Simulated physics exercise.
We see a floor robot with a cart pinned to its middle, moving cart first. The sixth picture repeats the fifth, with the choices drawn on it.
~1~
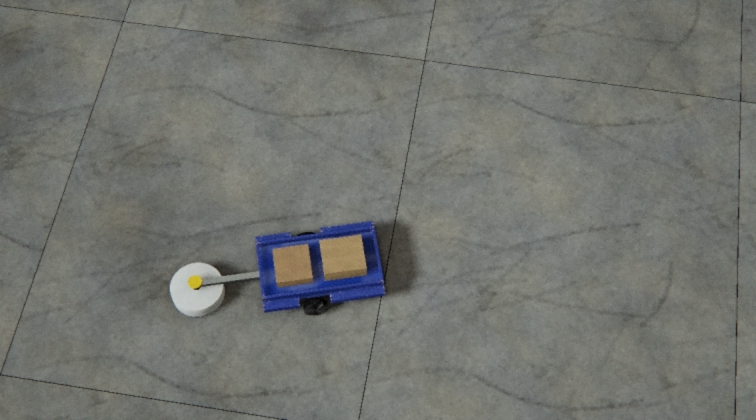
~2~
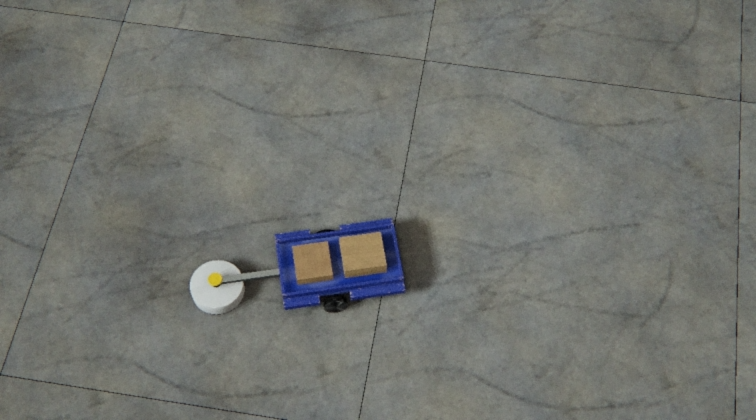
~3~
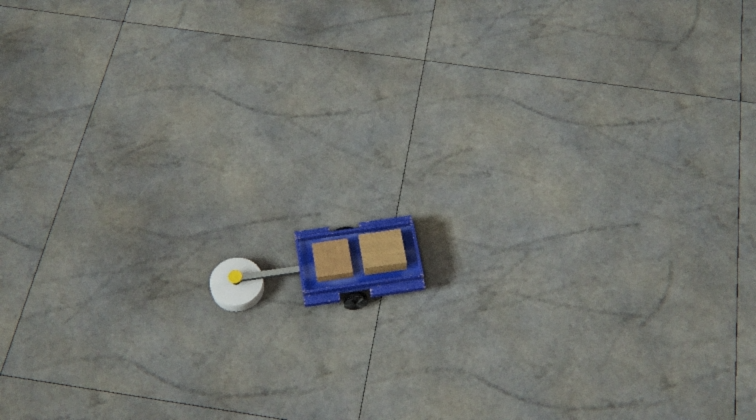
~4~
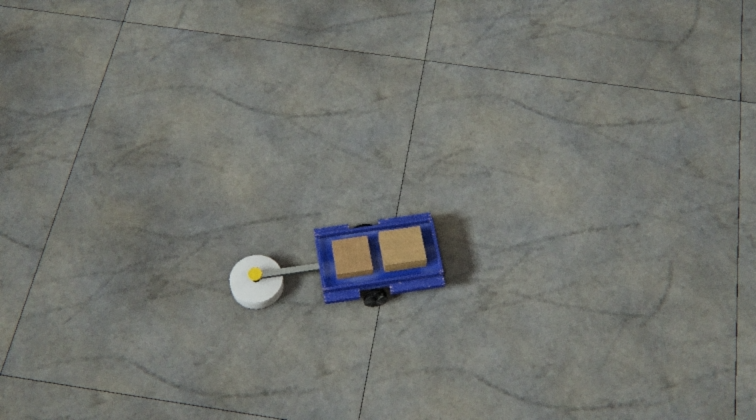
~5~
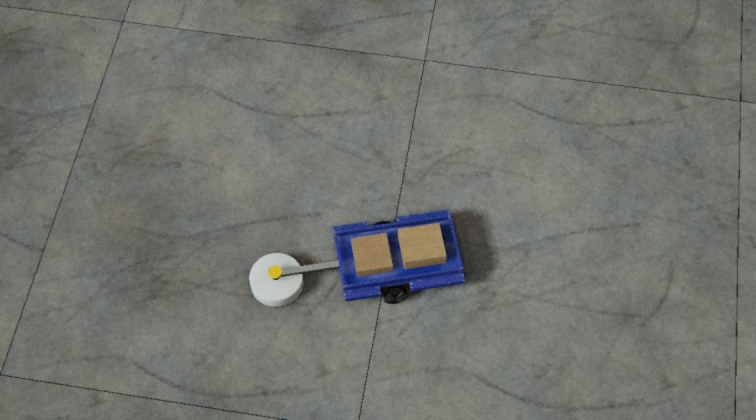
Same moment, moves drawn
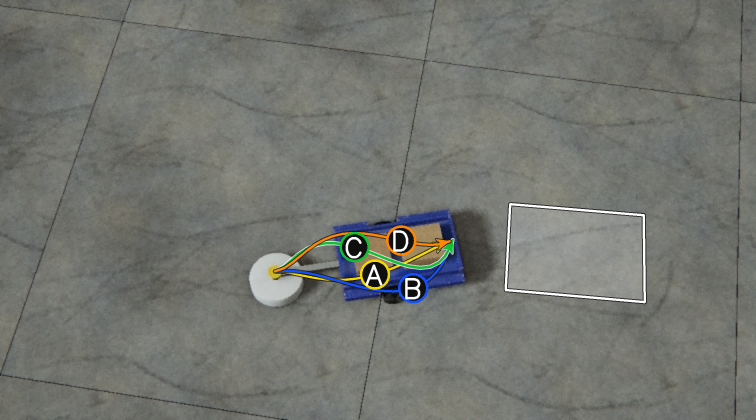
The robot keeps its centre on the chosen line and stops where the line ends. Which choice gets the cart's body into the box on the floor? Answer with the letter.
Route C parks it in the bay.
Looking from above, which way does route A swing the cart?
On that route, anticlockwise.
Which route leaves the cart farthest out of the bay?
B is the worst.
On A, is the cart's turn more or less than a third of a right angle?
Less than that.
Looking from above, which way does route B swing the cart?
It turns anticlockwise.
On the marked copy, A from (275, 271) via (365, 277) to (447, 242); B from (275, 271) via (373, 290) to (453, 240); C from (275, 271) via (364, 250) to (453, 240); D from (275, 271) via (362, 233) to (450, 241); the bay at (576, 252).
With C. Early on, robot (339, 250), cart (462, 255).
Further on, robot (407, 272), cart (530, 255).
At the end, robot (452, 247), cart (576, 253); the cart stands in the bay.
As for the rest, A leaves the cart at (555, 187), out of the bay; B leaves the cart at (534, 166), out of the bay; D leaves the cart at (569, 285), out of the bay.
